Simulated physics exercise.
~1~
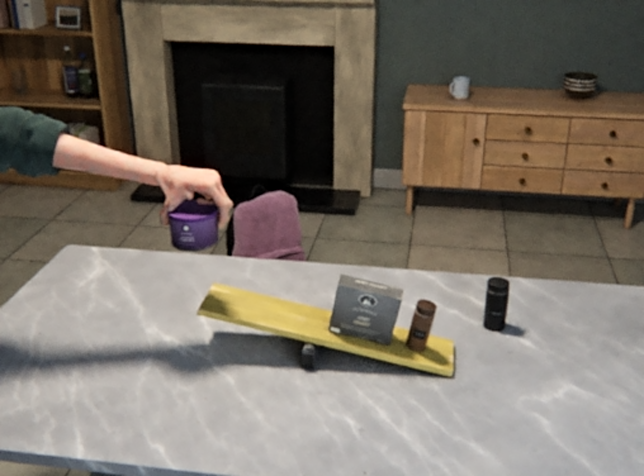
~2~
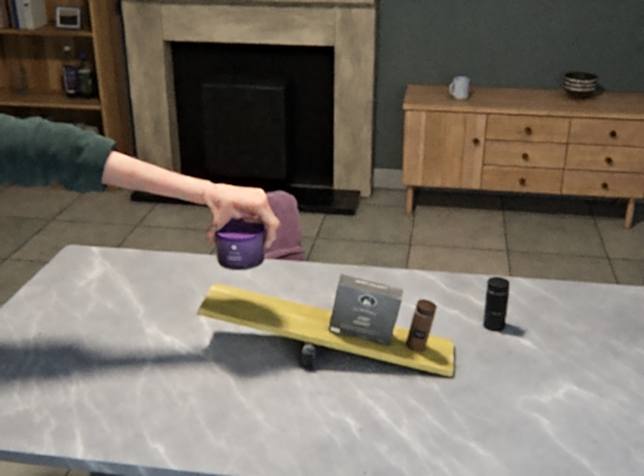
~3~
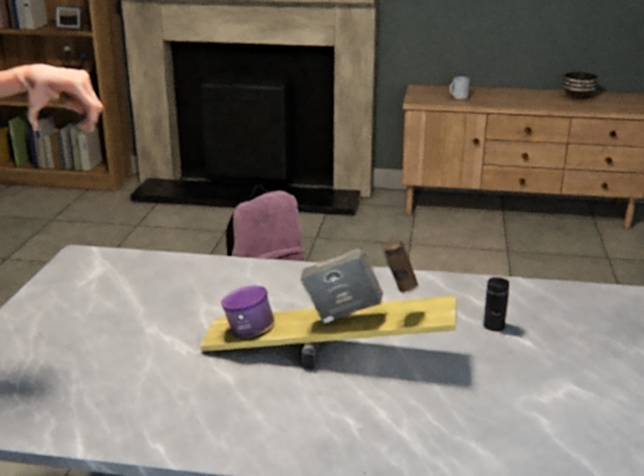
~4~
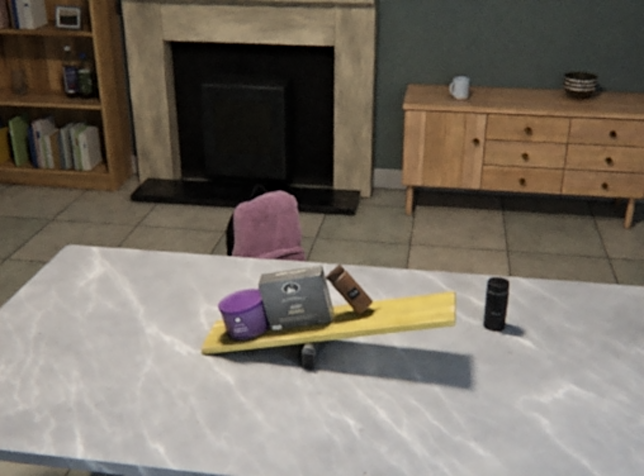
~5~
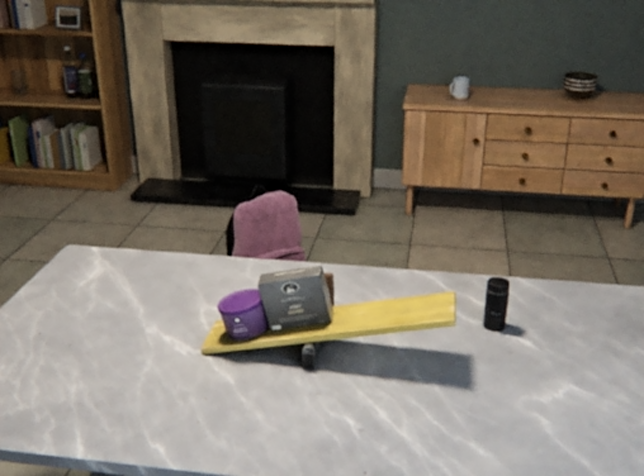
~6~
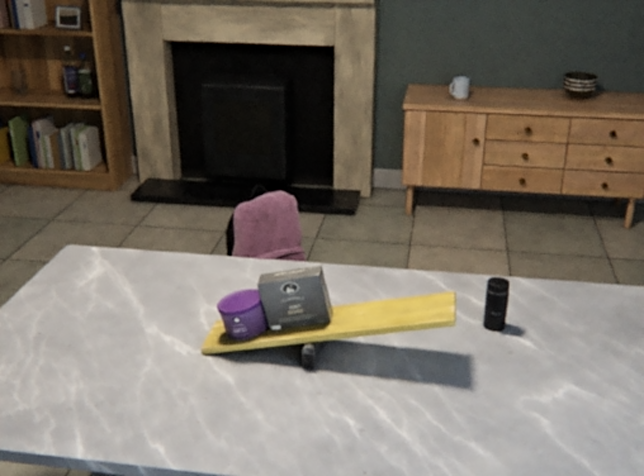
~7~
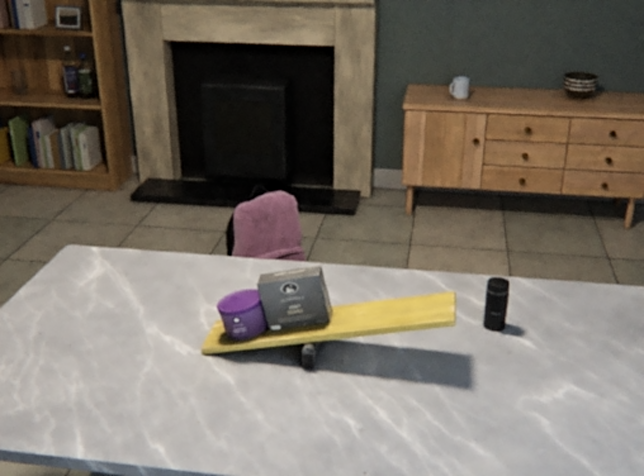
On a marble table, a hand sets a purple tub on the raised left end of a yellow plank, which swings over, jolting a grey packet and brown shaker leftward; the packet settles against the tub, the shaker topples out of sight behind it, and the black shaker stays put.
